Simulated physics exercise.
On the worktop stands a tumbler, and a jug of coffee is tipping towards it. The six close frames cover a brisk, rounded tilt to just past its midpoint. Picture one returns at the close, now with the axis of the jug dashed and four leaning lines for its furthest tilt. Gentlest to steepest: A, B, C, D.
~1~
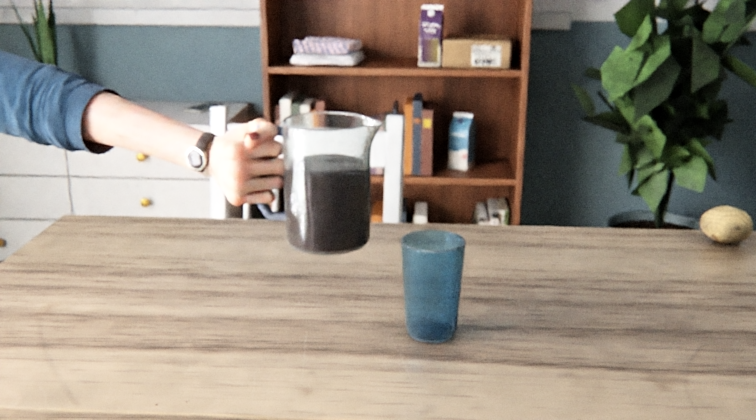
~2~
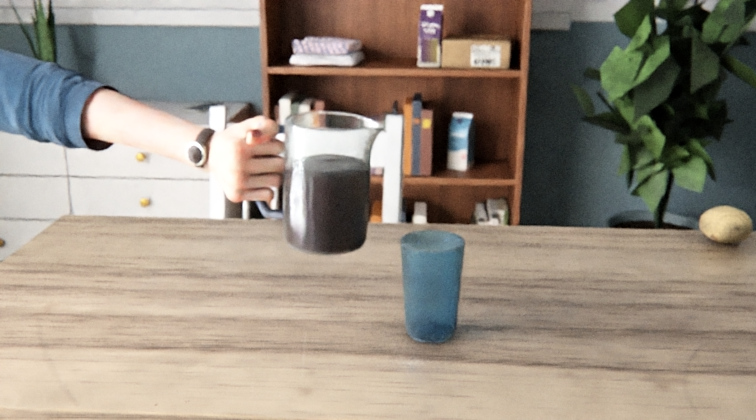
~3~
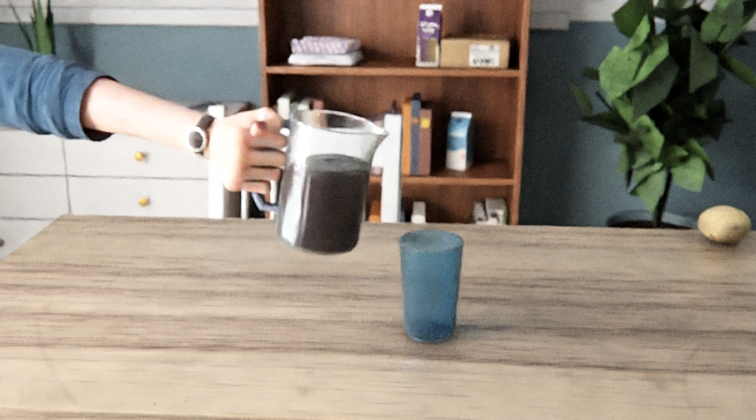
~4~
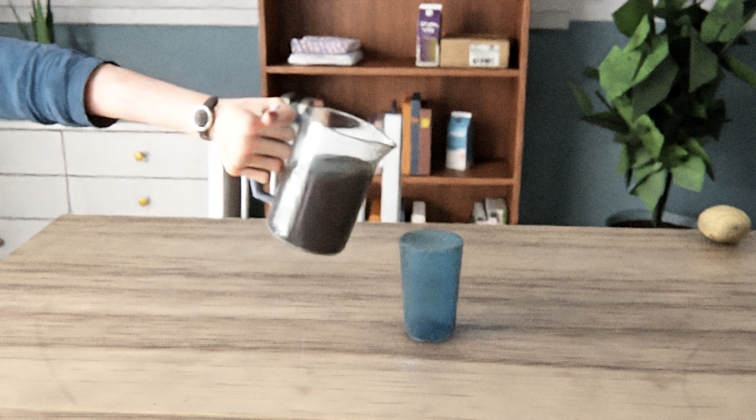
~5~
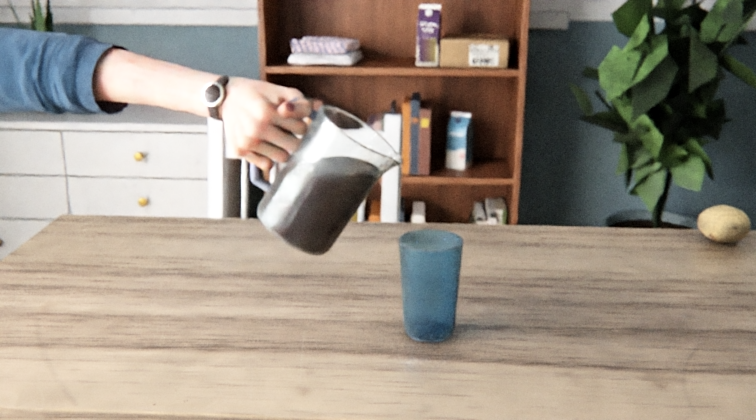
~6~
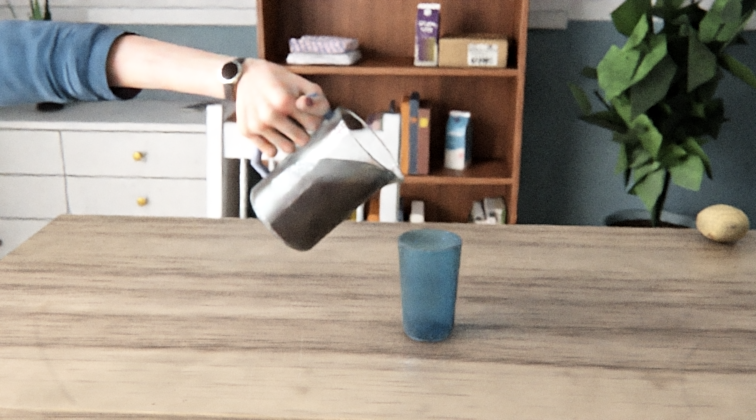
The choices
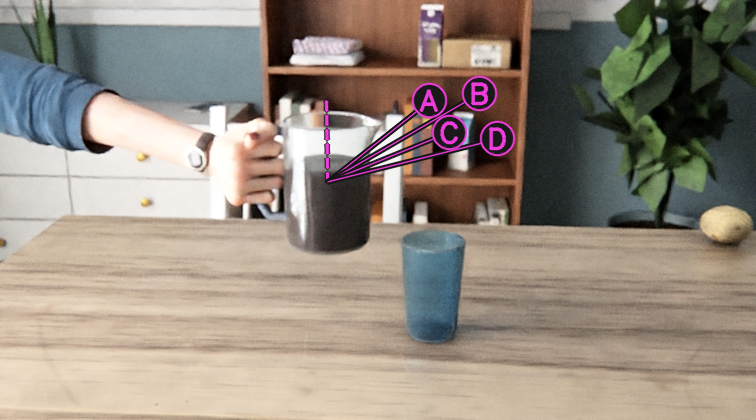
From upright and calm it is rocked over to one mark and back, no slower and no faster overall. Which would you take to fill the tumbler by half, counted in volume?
Choose C.
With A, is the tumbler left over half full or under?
Under half.
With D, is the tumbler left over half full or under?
Over half.
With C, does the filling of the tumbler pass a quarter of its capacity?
Yes, it does.
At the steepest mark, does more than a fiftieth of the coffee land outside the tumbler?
No, it does not.
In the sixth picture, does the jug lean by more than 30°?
Yes.
In magenta, A at (416, 111); B at (464, 102); C at (433, 139); D at (481, 143).
Choosing A, the tumbler ends with about 9 % of what it can hold.
Choosing B, the tumbler ends with about 25 % of what it can hold.
Choosing C, the tumbler ends with about 50 % of what it can hold.
Choosing D, the tumbler ends with about 81 % of what it can hold.
